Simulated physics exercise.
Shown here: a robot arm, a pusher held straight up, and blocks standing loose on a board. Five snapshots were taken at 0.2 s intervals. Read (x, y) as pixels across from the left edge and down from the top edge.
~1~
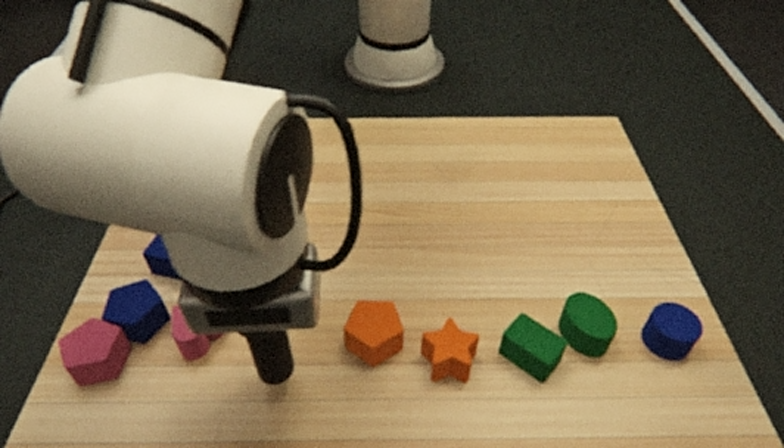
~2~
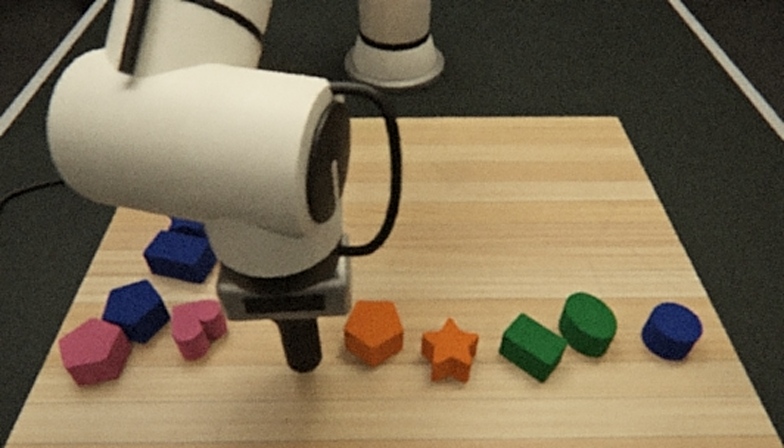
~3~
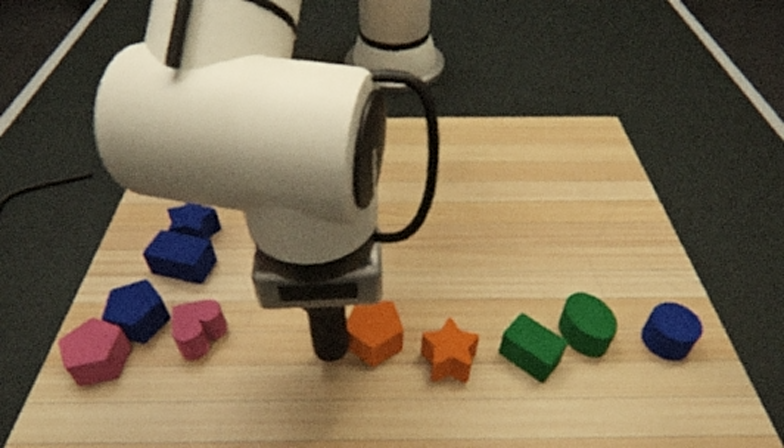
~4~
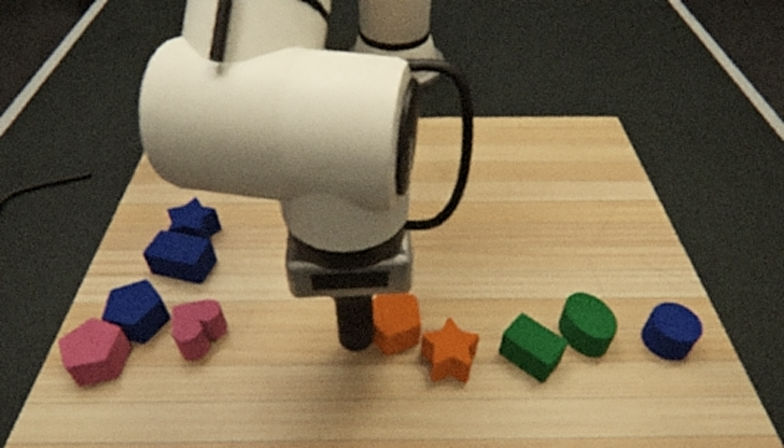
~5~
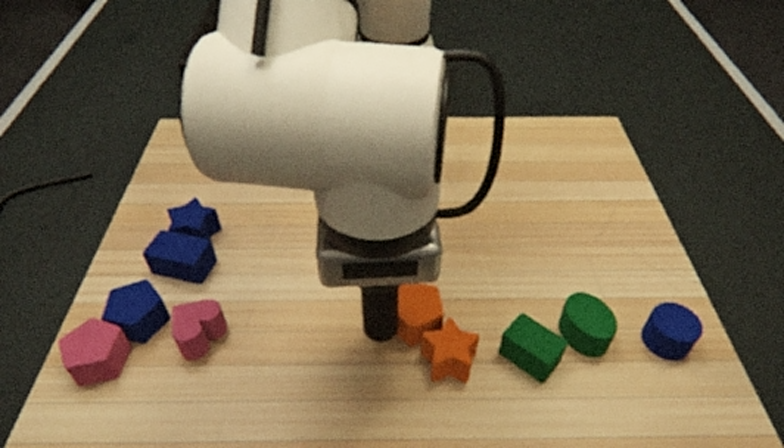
White robot arm moving its upright black pusher rightward across a wooden board, nudging an orange pentagonal block behind an orange star.
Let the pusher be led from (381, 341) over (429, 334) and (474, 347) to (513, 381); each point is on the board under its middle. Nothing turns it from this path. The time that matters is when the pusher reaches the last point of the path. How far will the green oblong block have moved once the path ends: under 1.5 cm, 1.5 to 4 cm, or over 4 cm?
Covers 1.5 to 4 cm.
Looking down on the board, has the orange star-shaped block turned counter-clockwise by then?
Going by the path, no.
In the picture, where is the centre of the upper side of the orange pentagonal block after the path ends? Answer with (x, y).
My best guess is (465, 283).
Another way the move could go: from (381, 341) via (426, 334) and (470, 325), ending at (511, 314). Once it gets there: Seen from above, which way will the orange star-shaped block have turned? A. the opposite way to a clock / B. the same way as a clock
B (the same way as a clock)
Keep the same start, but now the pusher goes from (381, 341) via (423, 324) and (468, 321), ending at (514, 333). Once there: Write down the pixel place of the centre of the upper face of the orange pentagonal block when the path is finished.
It will likely be found at (496, 273).
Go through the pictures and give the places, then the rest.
Lower end of the pusher at (276, 369), tops of blocks, orange pentagonal block at (374, 321), orange star-shaped block at (451, 342), green oblong block at (536, 337), green oval block at (592, 314), in the first frame.
Pusher at (304, 357), blocks as before, in the second frame.
Pusher at (331, 347), blocks as before, in the third frame.
Pusher at (356, 337), orange pentagonal block at (394, 311), in the fourth frame.
Pusher at (380, 328), orange pentagonal block at (417, 302), orange star-shaped block at (451, 342), green oblong block at (536, 337), green oval block at (592, 314), in the fifth frame.
What follows on the original path. One third of the way, pusher at (431, 320); orange pentagonal block at (457, 287), turned 20° anticlockwise.
Two thirds of the way, pusher at (478, 334); orange pentagonal block at (465, 283), turned 30° anticlockwise; orange star-shaped block at (474, 361), turned 45° clockwise.
At the end, pusher at (517, 368); orange pentagonal block at (465, 283), turned 30° anticlockwise; orange star-shaped block at (486, 380), turned 90° clockwise; green oblong block at (564, 347), turned 40° anticlockwise; green oval block not moved.
